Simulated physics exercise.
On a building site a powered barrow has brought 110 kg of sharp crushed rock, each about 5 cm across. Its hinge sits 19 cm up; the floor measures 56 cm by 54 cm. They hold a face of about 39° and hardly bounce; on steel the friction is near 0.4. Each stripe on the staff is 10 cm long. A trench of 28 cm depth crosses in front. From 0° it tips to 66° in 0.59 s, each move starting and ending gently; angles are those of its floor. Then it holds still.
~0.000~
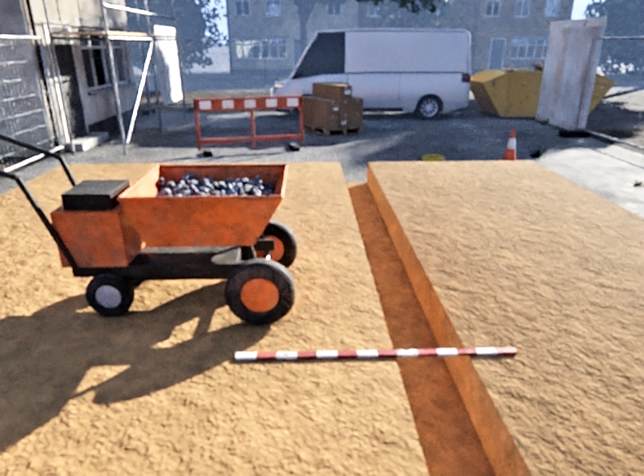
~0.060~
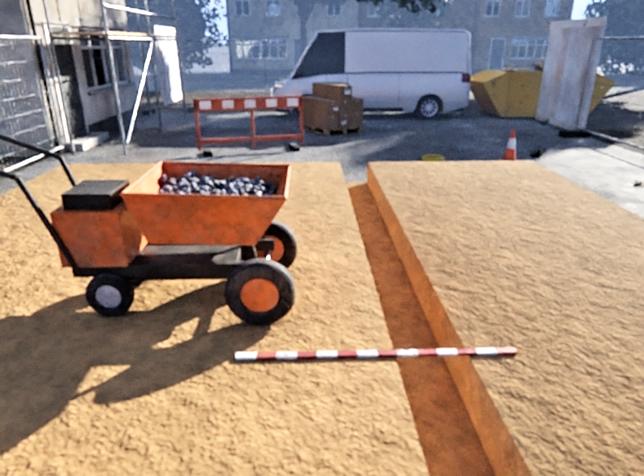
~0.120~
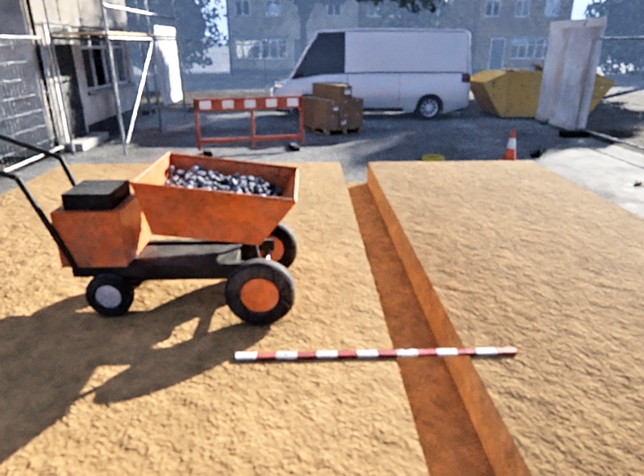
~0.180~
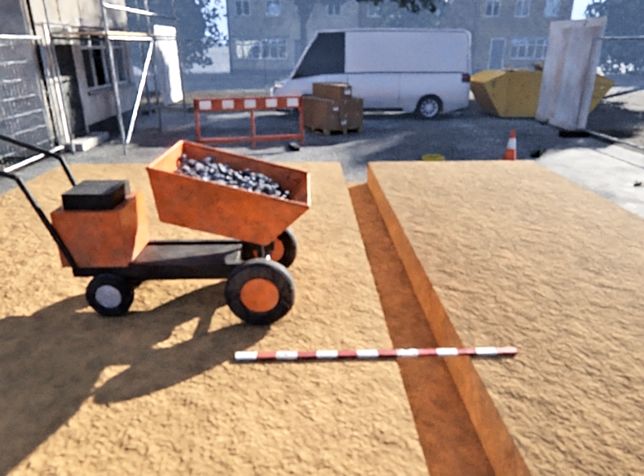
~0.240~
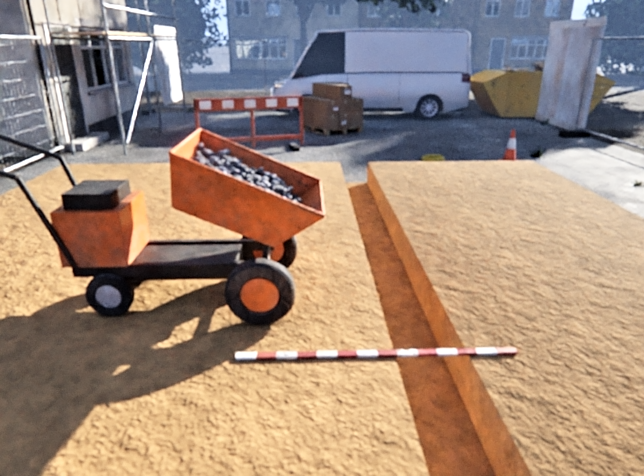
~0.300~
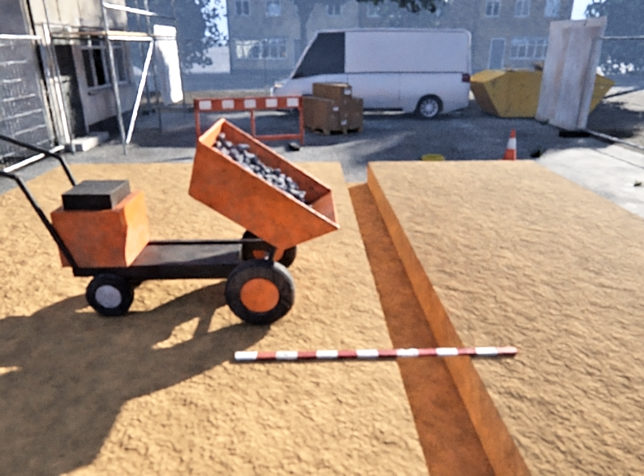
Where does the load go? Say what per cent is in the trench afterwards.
About 55 per cent.
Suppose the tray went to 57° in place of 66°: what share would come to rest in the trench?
Then about 30 per cent.
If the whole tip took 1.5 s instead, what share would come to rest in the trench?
It would be near 35 per cent.
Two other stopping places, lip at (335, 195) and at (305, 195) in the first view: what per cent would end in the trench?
About 30 and 50 per cent.
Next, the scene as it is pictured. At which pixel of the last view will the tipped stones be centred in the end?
Near (409, 324).
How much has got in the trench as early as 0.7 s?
About 10 per cent by then.
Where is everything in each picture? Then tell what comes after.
The first picture shows lip at (282, 197), floor tilted 0°, highest stones at (208, 184).
In the second picture, the tray is at 2°, its lip at (286, 198); the top of the load is at (190, 181); the stones move at 0.4 m/s on average.
The third picture shows lip at (296, 201), floor tilted 7°, highest stones at (188, 174); the stones move at 0.9 m/s on average.
In the fourth picture, the tray is at 15°, its lip at (309, 207); the top of the load is at (194, 164); the stones move at 1.3 m/s on average.
In the fifth picture, the tray is at 24°, its lip at (324, 216); the top of the load is at (205, 154); the stones move at 1.5 m/s on average.
In the sixth picture, the tray is at 34°, its lip at (338, 229); the top of the load is at (220, 145); the stones move at 1.5 m/s on average.
After 0.4 s the floor is at 55°; 100 % in the tray; the foremost stones are at (339, 239).
After 0.7 s the floor is at 66°; 87 % in the tray, 5 % short of the trench, 8 % in the trench; the foremost stones are at (407, 298).
After 1.0 s the floor is at 66°; 47 % in the tray, 5 % short of the trench, 46 % in the trench, 2 % past the trench; the foremost stones are at (490, 289).
After 3.0 s the floor is at 66°; 39 % in the tray, 4 % short of the trench, 55 % in the trench, 2 % past the trench; the foremost stones are at (528, 291).
